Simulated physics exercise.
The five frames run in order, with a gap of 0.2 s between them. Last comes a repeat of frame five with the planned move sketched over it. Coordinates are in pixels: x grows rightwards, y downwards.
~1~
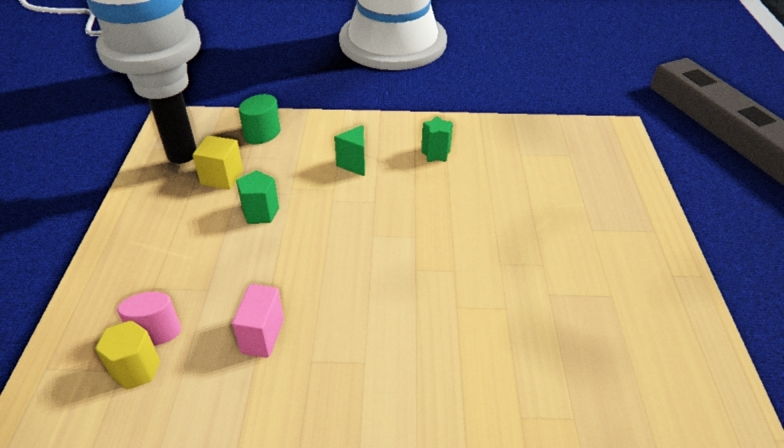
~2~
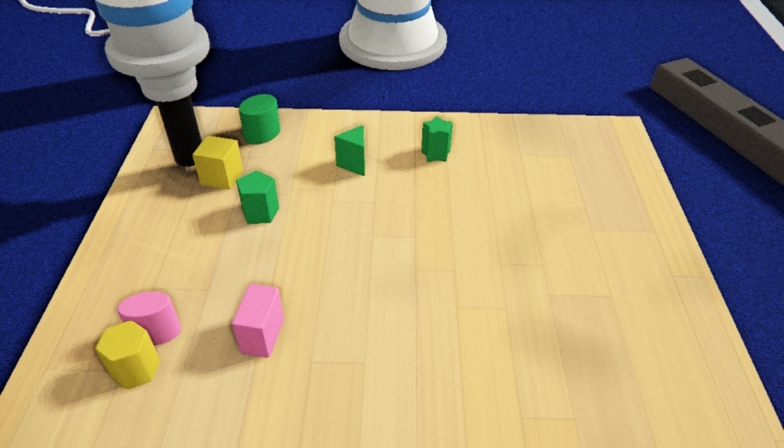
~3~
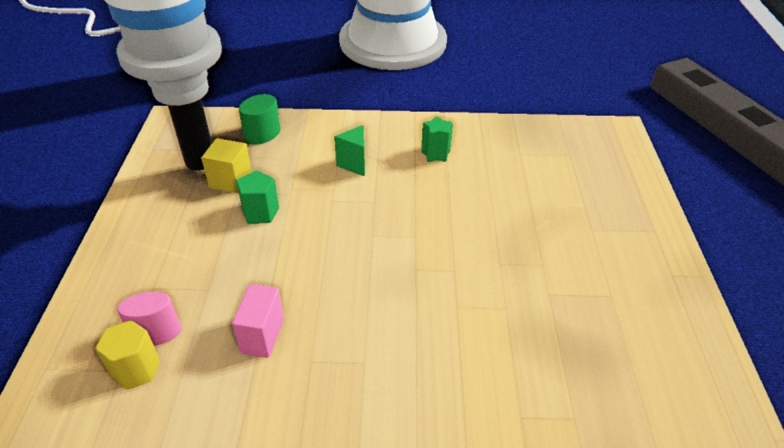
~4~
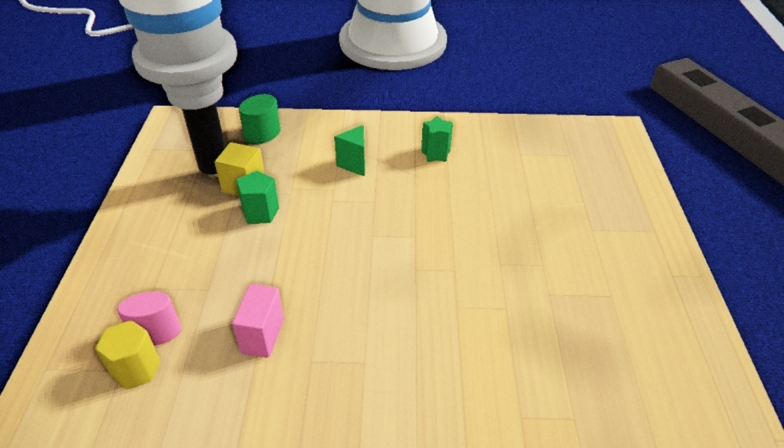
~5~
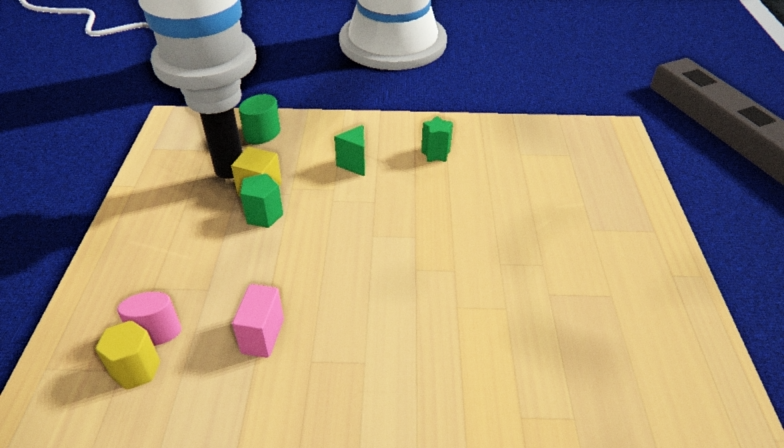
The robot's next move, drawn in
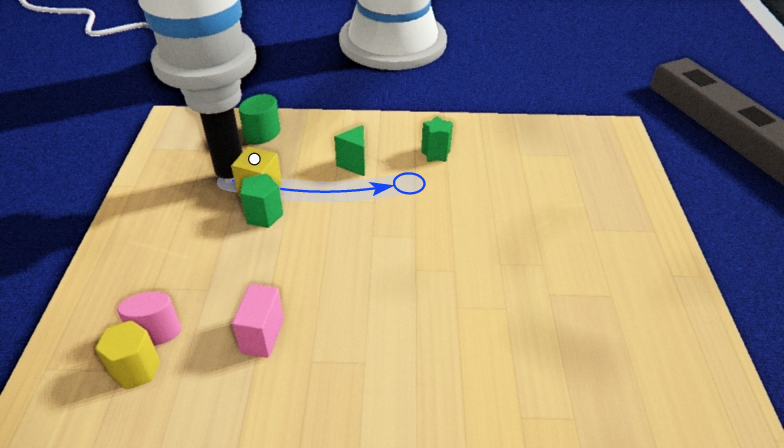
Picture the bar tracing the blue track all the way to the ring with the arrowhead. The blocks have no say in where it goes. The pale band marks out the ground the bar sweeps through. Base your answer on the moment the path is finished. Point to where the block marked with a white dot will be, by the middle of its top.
I expect it at (341, 184).
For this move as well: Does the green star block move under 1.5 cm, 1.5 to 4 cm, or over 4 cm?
Once the path is done, the green star block lies within 1.5 cm of its present place.
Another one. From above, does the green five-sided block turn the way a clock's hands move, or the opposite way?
Viewed from above: Clockwise.
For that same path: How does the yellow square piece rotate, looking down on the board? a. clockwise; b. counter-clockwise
Correct choice: A.
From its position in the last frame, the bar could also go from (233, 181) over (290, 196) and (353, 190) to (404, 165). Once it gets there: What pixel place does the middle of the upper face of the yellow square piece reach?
That would be at about pixel (353, 184).
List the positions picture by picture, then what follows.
The first frame shows tip of the bar at (182, 155), middles of tops, yellow square piece at (215, 147), green five-sided block at (255, 182), green triangular piece at (354, 135), green star block at (438, 124).
The second frame shows bar at (190, 158), nothing pushed.
The third frame shows bar at (201, 161), yellow square piece at (224, 150).
The fourth frame shows bar at (214, 165), yellow square piece at (237, 154).
The fifth frame shows bar at (230, 169), yellow square piece at (254, 159), green five-sided block at (258, 185), green triangular piece at (354, 135), green star block at (438, 124).
The line goes from (233, 181) through (290, 190) and (350, 191) to (409, 183); the dot is on the yellow square piece.
The first path, step by step. One third of the way, bar at (288, 179); yellow square piece at (311, 174), turned 25° clockwise; green five-sided block at (263, 188), turned 35° clockwise.
Two thirds of the way, bar at (350, 180); yellow square piece at (340, 184), turned 65° clockwise; green five-sided block at (263, 188), turned 35° clockwise.
At the end, bar at (410, 172); yellow square piece at (340, 184), turned 65° clockwise; green five-sided block at (263, 188), turned 35° clockwise; green triangular piece unmoved; green star block unmoved.
